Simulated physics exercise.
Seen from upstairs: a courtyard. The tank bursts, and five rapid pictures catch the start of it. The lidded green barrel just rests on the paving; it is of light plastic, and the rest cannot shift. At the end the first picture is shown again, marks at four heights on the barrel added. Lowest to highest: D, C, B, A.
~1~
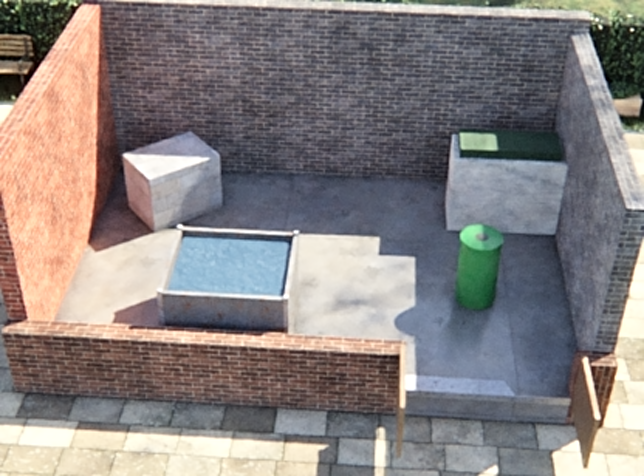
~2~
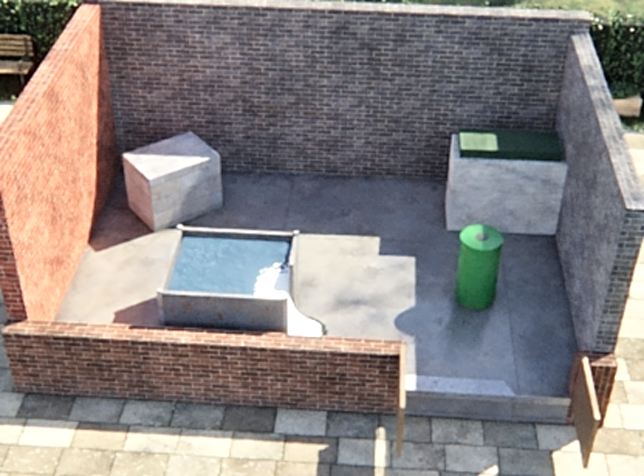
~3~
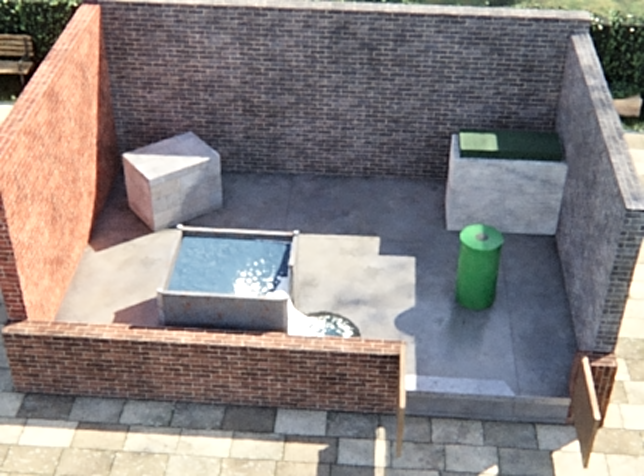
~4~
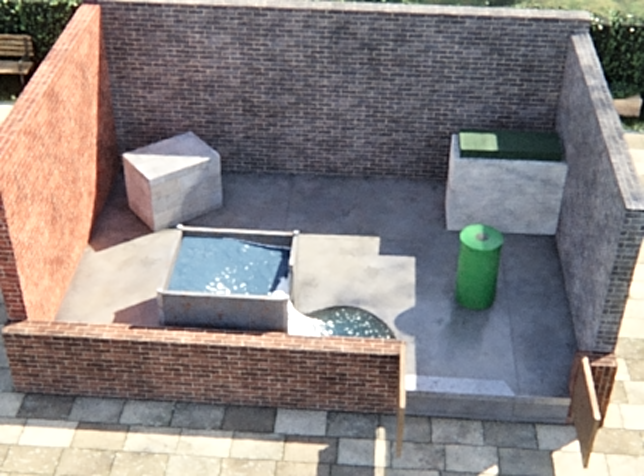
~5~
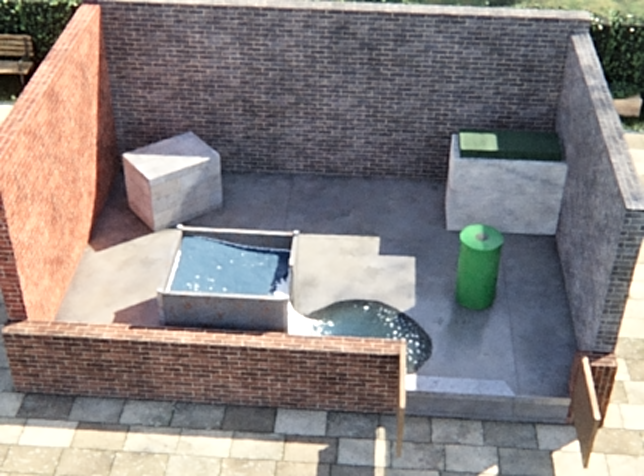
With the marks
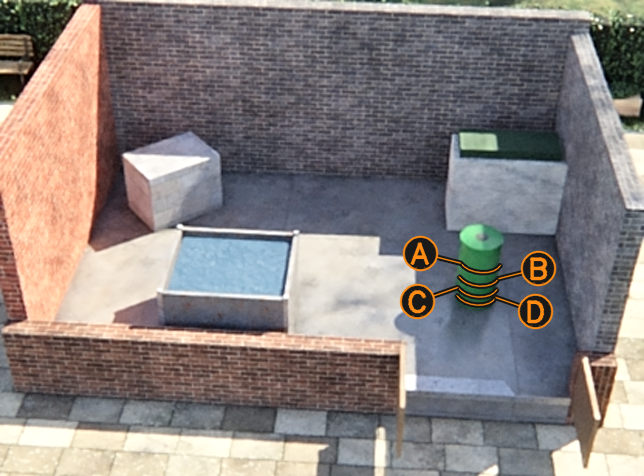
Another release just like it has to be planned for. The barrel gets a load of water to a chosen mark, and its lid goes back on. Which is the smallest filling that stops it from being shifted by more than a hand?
The answer is level C.
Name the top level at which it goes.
D it is.
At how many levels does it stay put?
Three of them.
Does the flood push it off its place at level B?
No, not at all.
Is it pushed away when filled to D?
Yes.
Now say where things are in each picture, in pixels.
The first picture shows lid of the green barrel at (483, 237); tank full, its middle at (231, 267); open gate at (490, 348).
In the second picture, water covers 1 % of the ground, mostly out of sight from here.
In the third picture, 3 % of the ground wet, in view closest to the barrel at (330, 316).
In the fourth picture, 5 % of the ground wet, in view closest to the barrel at (371, 318).
The fifth picture shows lid of the green barrel at (483, 237); 7 % of the ground wet, in view closest to the barrel at (403, 317).
On the marked copy, A at (481, 272); B at (479, 286); C at (478, 297); D at (477, 305); from the bottom up D, C, B, A.
For level A, it does not move.
For level B, it does not move.
For level C, it does not move.
For level D, it is pushed about twice its own width away.
